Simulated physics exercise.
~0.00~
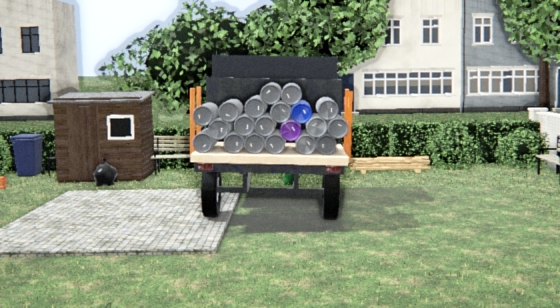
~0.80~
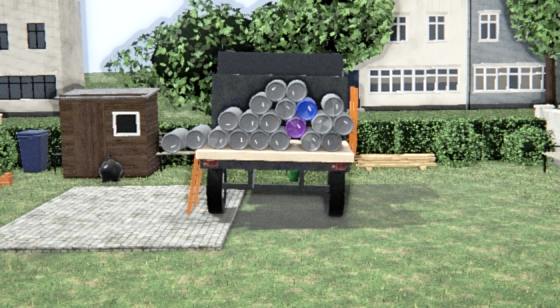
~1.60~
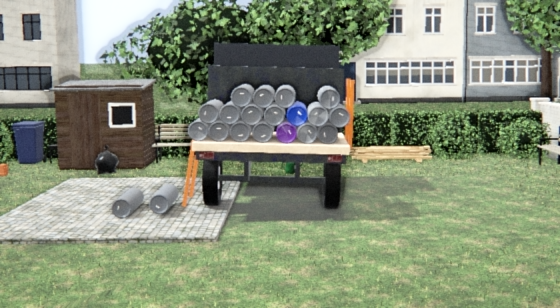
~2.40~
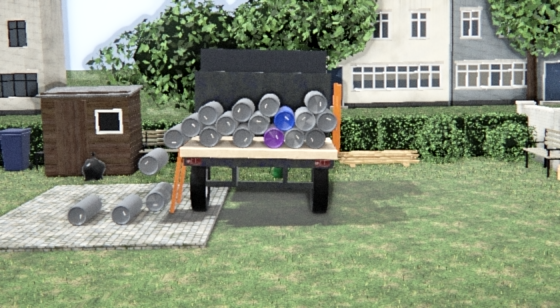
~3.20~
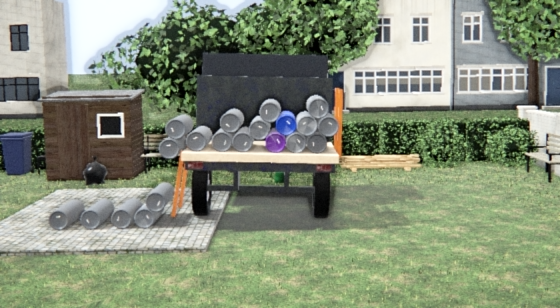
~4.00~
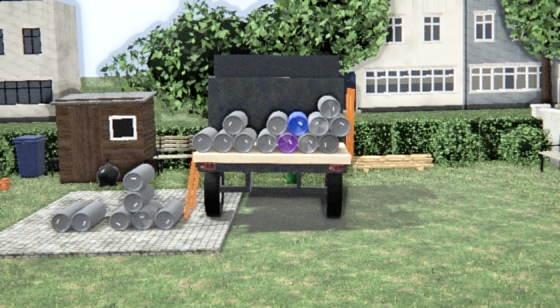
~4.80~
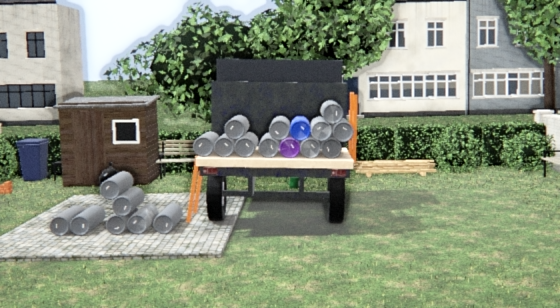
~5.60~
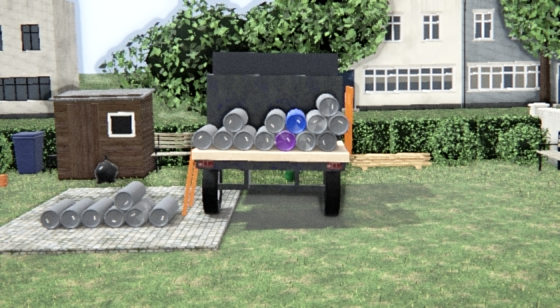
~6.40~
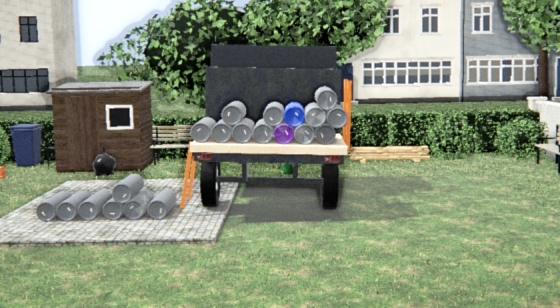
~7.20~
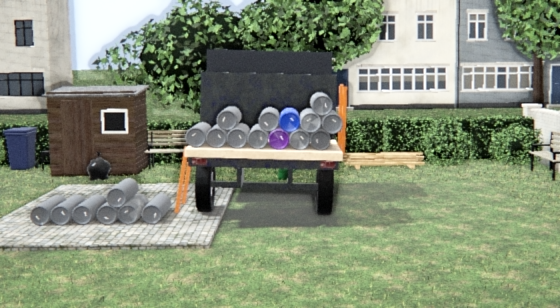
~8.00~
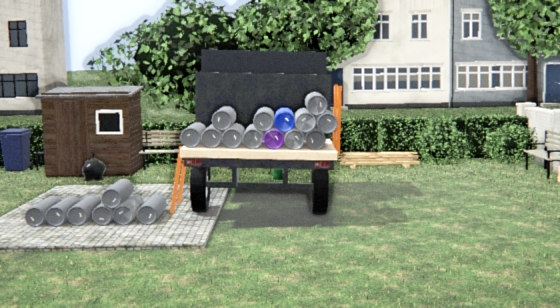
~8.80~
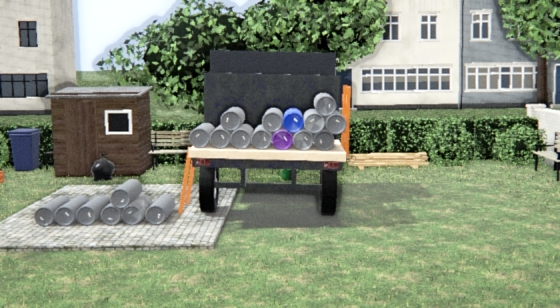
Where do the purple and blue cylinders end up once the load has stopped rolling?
Both are still aboard the lorry. The purple one rests on the deck, and the blue one sits up on other cylinders just above it and to the right.
Grey gas cylinders, with one purple and one blue among them, sit stacked on the back of a parked flatbed lorry between orange posts. The posts on the left swing down, and the left side of the stack spreads out over the open edge. Two cylinders land on the paved patch beside the lorry, and more roll off after them, one briefly perched on top of the others. The blue one settles slightly lower as the stack loosens. At the end a low pile of grey cylinders lies still on the paving, while purple and blue rest on the lorry with the remaining load.
